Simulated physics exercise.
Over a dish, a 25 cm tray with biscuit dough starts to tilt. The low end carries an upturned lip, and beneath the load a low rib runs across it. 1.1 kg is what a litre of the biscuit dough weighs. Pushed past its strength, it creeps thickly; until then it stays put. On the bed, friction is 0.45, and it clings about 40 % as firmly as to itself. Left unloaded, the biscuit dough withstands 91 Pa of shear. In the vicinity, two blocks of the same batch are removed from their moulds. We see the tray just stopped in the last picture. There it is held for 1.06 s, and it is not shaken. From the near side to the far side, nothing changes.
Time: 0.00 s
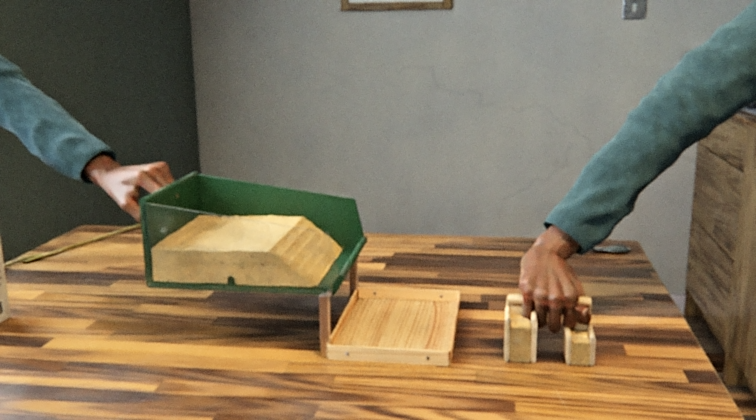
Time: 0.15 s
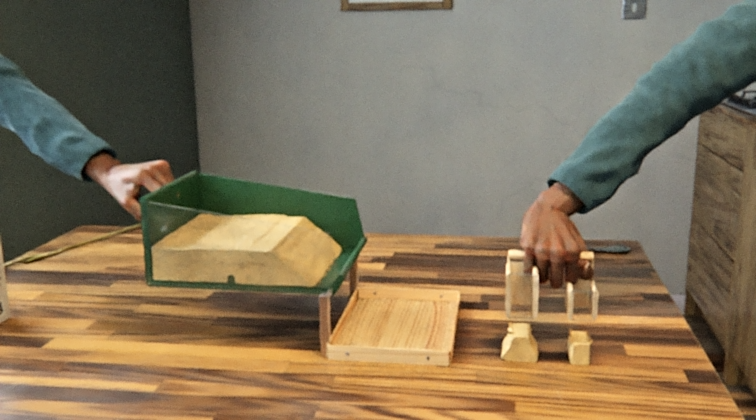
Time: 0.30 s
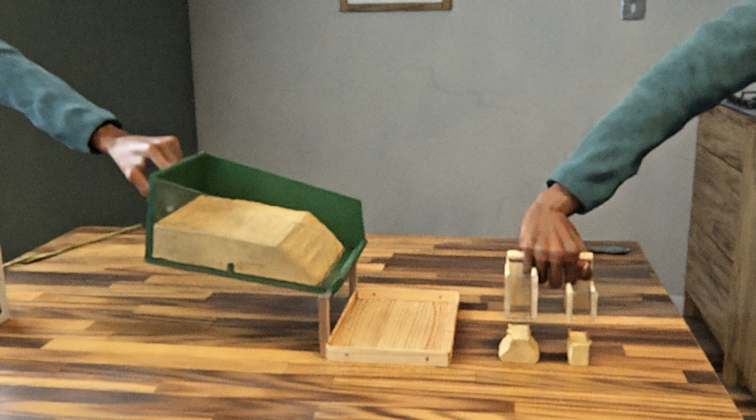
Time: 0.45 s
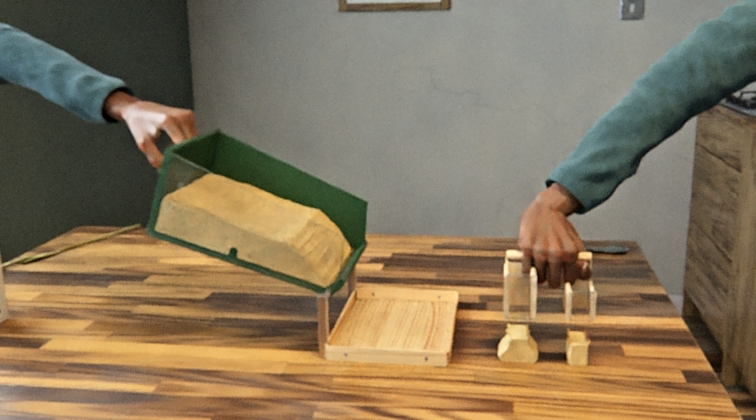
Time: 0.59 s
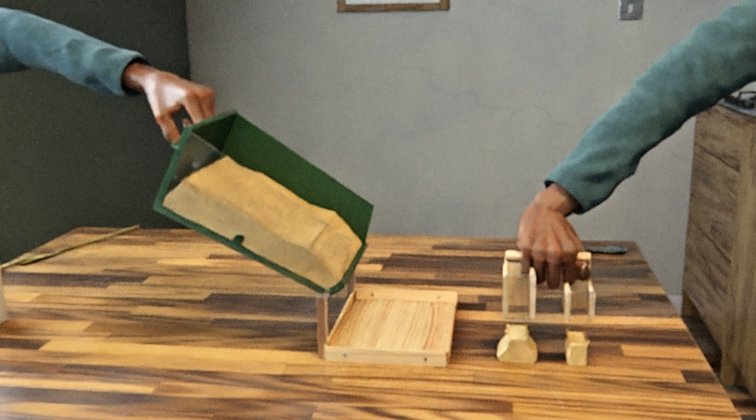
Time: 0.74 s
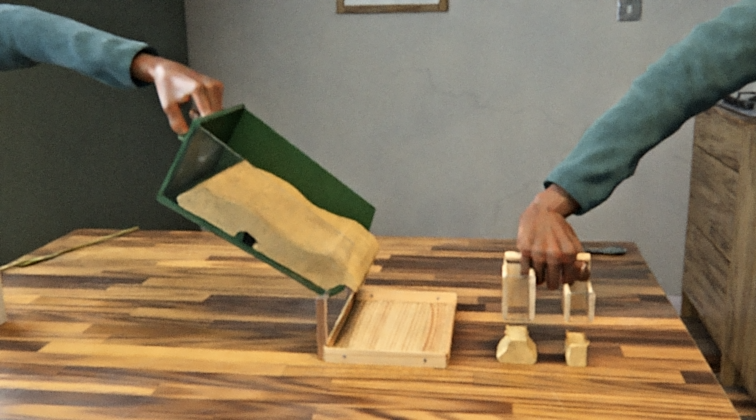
A green tray of pale biscuit dough sits nearly level above a wooden dish while a hand at right lifts moulds off two small blocks, which sag slightly. The left hand then raises the tray's high end steadily, and the dough slumps and creeps rightward, bulging over the low lip.
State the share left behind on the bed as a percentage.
47 %.
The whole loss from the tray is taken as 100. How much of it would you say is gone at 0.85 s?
Roughly 20 percent.
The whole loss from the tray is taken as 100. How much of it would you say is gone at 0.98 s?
Value noted: About 50 per cent.
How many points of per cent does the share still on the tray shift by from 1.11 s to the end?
Change until the end comes to some 14 %.
By 0.85 s, the tilt is 30 degrees and 87 % is on the bed.
By 0.98 s, the tilt is 30 degrees and 73 % is on the bed.
By 1.11 s, the tilt is 30 degrees and 60 % is on the bed.
By 1.24 s, the tilt is 30 degrees and 53 % is on the bed.
By 1.77 s, at the end, the tilt is 30 degrees and 47 % is on the bed.
